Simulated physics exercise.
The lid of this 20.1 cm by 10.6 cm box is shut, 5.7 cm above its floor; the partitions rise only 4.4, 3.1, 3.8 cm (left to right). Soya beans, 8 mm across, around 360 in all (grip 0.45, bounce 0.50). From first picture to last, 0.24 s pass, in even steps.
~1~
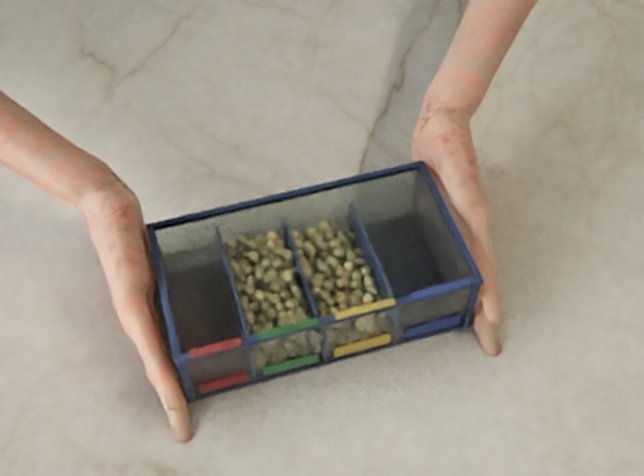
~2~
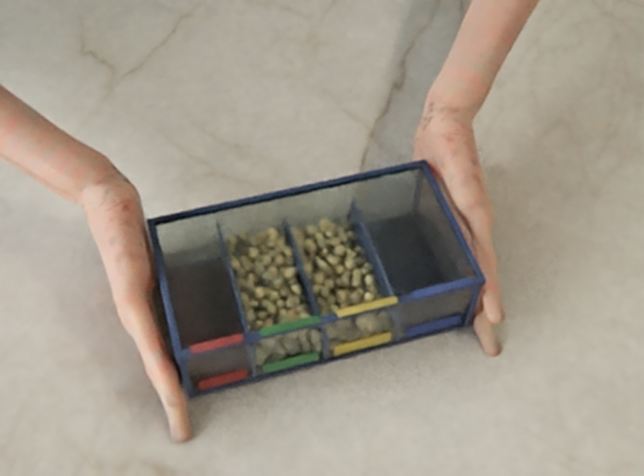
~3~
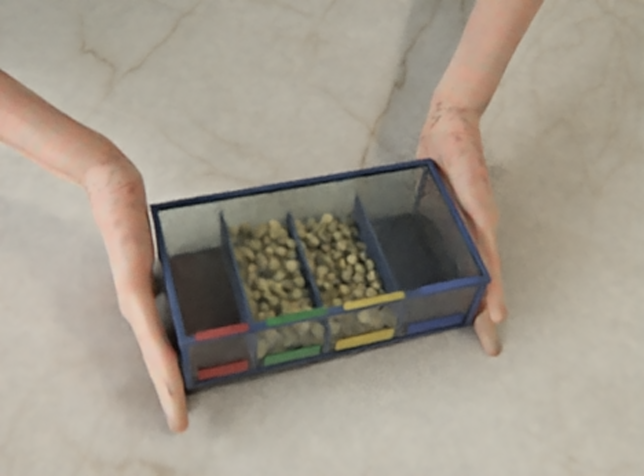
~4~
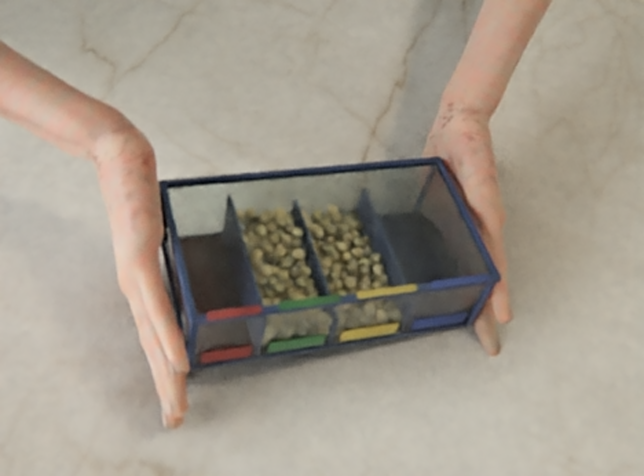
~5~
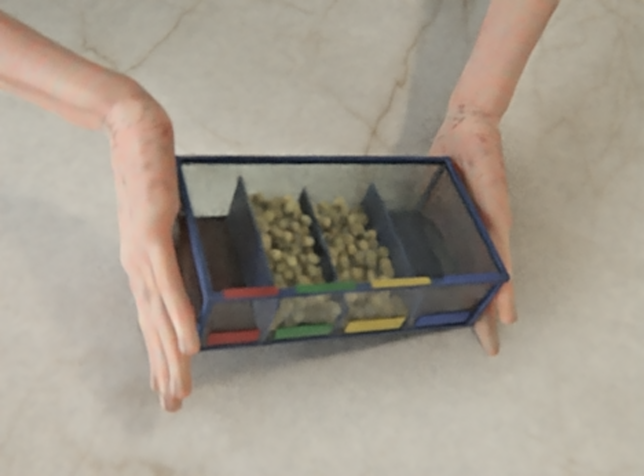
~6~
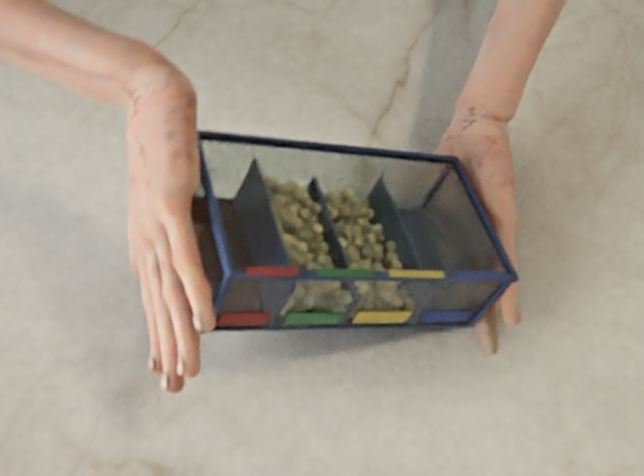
Above a pale stone surface, two hands held a clear, blue-edged box with beans in its green and yellow middle sections, then gradually tilted it, raising the left side while the beans stayed in their sections.
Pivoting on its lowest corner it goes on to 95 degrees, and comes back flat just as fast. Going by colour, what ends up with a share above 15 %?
Red below, blue above, green below, yellow above.
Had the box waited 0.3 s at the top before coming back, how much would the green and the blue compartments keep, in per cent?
Green 5, blue 70.
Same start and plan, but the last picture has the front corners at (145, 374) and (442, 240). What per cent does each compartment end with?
Red 15, blue 0, green 70, yellow 10.
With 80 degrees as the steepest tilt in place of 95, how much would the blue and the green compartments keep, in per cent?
In that case blue 30, green 25.
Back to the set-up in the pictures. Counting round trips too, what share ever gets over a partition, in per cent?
Roughly 65 per cent.
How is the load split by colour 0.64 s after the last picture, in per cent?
Red 0, blue 20, green 30, yellow 50.
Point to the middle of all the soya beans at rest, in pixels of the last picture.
Around (393, 270).
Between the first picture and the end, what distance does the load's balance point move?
About 6.0 cm.
Then, 0.64 s after the last picture, tilt 94 degrees; blue 20 %, green 30 %, yellow 50 %.
Then, 1.07 s after the last picture, tilt 40 degrees; blue 60 %, green 10 %, yellow 30 %.
Then, 1.58 s after the last picture, tilt 0 degrees; blue 60 %, green 10 %, yellow 30 %.
In the end, red 0 %, blue 60 %, green 10 %, yellow 30 %.
